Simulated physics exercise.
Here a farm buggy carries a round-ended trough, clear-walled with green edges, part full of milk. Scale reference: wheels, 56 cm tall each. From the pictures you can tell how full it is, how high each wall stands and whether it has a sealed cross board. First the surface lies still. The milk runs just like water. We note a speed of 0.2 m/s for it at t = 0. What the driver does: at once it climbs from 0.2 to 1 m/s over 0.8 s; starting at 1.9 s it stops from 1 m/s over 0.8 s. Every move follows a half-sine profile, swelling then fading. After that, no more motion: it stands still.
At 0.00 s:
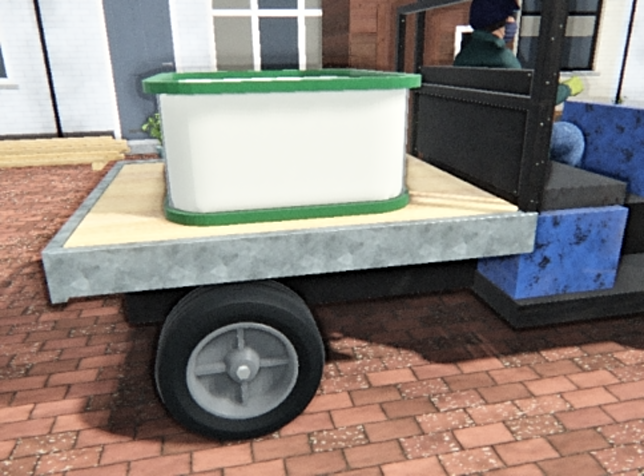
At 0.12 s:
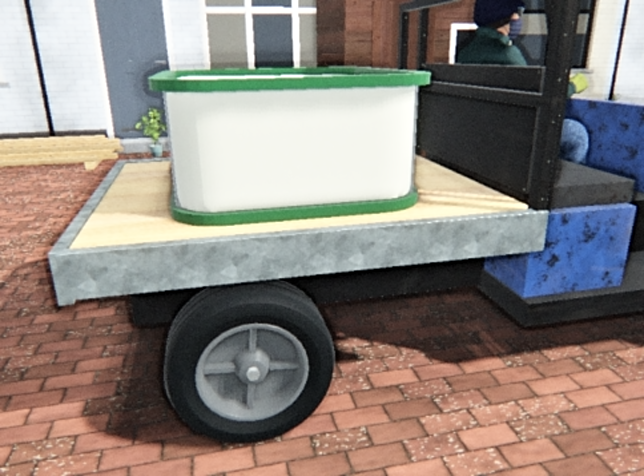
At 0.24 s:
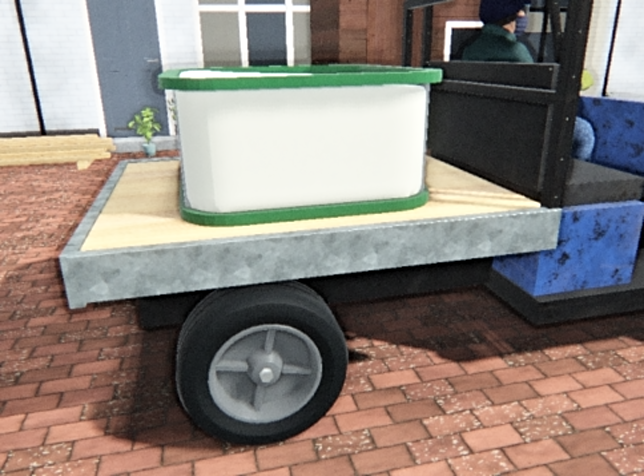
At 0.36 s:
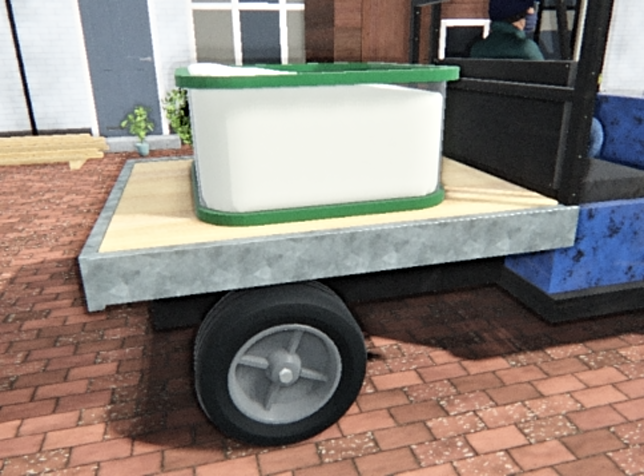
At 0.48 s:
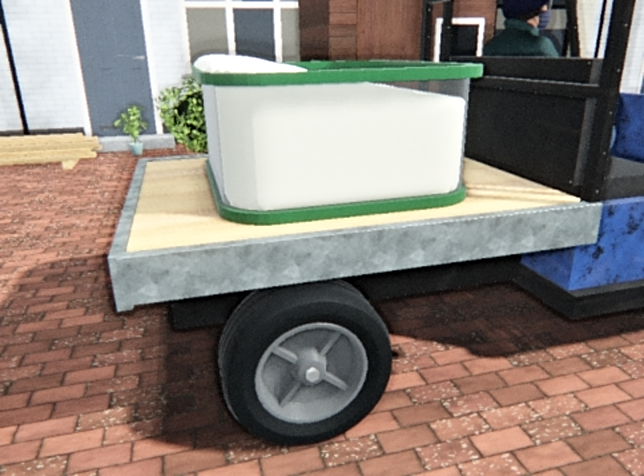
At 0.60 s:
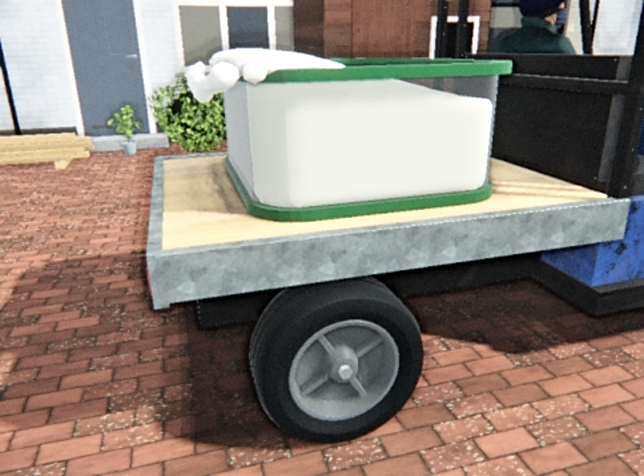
A driver in a dark cap drove a farm buggy to the right across red brick paving, and the milk in its green-edged trough surged up toward the left, bulging over the back rim.
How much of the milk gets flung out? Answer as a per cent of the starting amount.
Close to 13 per cent of the starting amount.
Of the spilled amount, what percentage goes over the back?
Some 30 per cent of it.
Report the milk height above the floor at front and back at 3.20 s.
Close to 24 cm in front, close to 42 cm behind.
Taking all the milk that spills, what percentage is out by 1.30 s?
Some 20 percent has come out by that time.
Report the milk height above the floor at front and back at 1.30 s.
Roughly 44 cm in front and 30 cm behind.
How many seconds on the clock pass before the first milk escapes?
Near 0.7 s.
After 1.30 s front 44 cm, middle 36 cm, back 30 cm above the floor; the loss stands at 3 per cent, over the back.
After 2.20 s front 45 cm, middle 37 cm, back 28 cm above the floor; the loss stands at 4 per cent, over the back, a little elsewhere.
After 3.20 s front 24 cm, middle 33 cm, back 42 cm above the floor; the loss stands at 11 per cent, mostly over the front, some over the back.
After 5.68 s the loss stands at 13 per cent, over the front and the back, a little elsewhere, 43 of 328 litres.
